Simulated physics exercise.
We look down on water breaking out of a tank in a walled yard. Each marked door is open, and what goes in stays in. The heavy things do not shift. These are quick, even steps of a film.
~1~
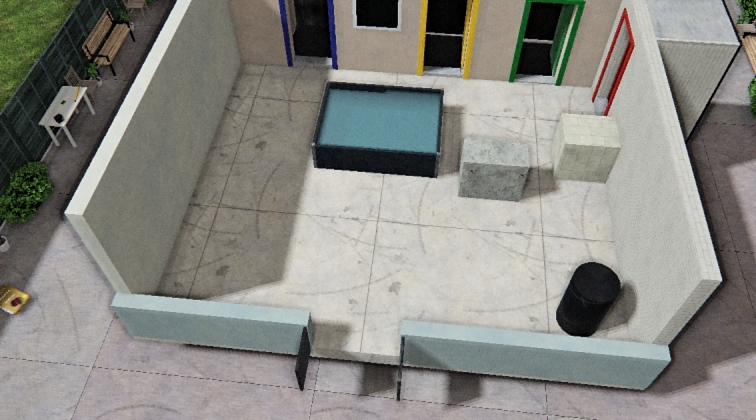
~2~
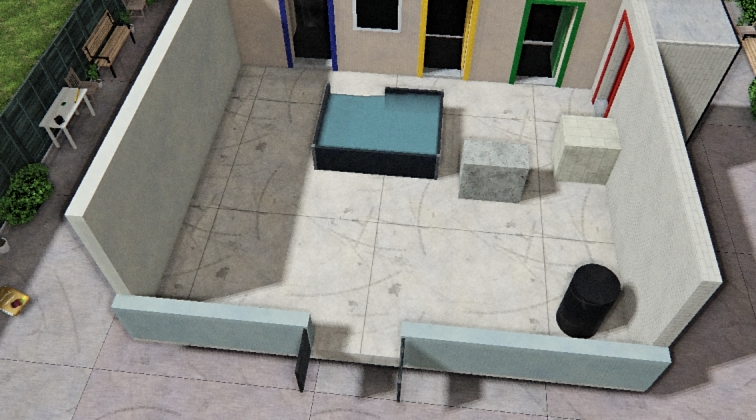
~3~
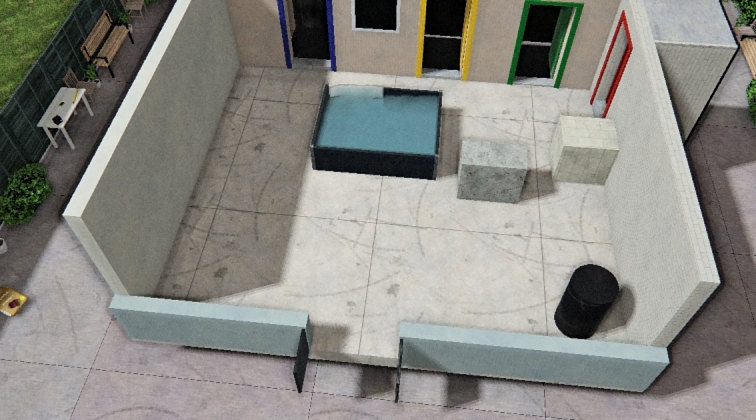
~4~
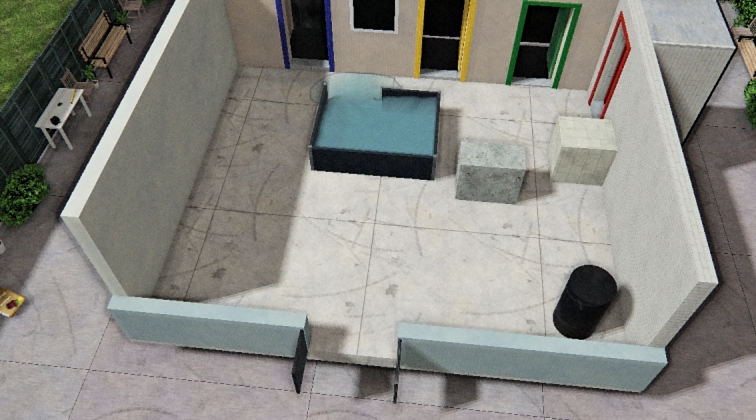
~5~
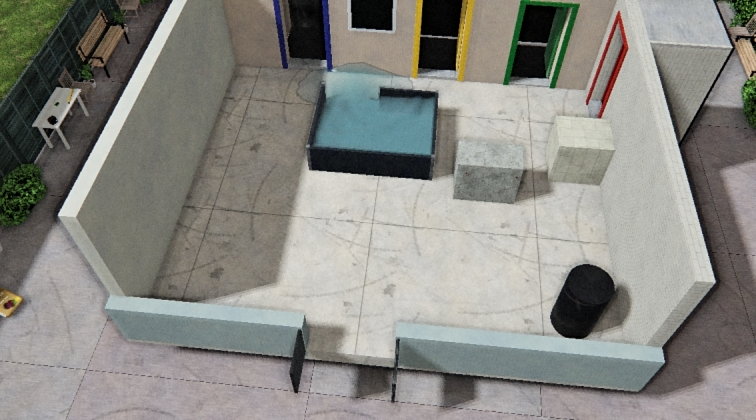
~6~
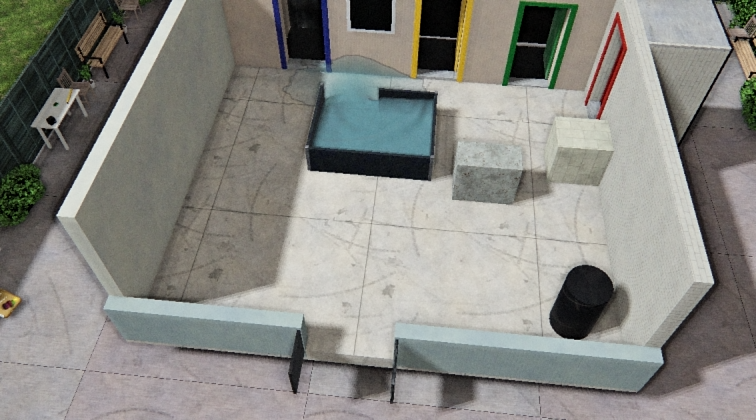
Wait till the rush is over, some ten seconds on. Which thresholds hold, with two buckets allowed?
One by one: The red door stays under that; the yellow door stays under that; the green door takes more than that; the blue door takes more than that.
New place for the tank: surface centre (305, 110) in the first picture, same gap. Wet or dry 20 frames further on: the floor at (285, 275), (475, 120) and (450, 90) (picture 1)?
In that order: Free of water, under water, awash.
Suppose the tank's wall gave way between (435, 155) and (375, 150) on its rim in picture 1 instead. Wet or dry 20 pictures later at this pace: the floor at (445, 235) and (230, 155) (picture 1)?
One after the other: Covered, no water.
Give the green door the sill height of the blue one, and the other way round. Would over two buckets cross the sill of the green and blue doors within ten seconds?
My reading: Green door keeps below it, blue door lets more in.
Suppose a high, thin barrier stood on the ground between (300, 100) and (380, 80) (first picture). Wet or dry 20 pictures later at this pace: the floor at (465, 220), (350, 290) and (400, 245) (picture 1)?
As listed: Free of water, clear, no water.
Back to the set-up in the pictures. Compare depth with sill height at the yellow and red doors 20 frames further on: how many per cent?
About 90 and 80 per cent.
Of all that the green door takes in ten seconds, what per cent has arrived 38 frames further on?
Near 5 in a hundred.
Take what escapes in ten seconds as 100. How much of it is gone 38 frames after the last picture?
Near 45 in a hundred.
A moment on, water covers 10 % of the floor; the red door not reached, the yellow door wet at the sill, nothing in, the green door not reached, the blue door under two buckets in.
Next, water covers 20 % of the floor; the red door not reached, the yellow door wet at the sill, nothing in, the green door wet at the sill, nothing in, the blue door over two buckets in.
Then, water covers 35 % of the floor; the red door wet at the sill, nothing in, the yellow door wet at the sill, nothing in, the green door wet at the sill, nothing in, the blue door over two buckets in.
Later, water covers 60 % of the floor; the red door wet at the sill, nothing in, the yellow door under two buckets in, the green door under two buckets in, the blue door over two buckets in.
In the end, water covers 80 % of the floor; the red door wet at the sill, nothing in, the yellow door under two buckets in, the green door over two buckets in, the blue door over two buckets in.
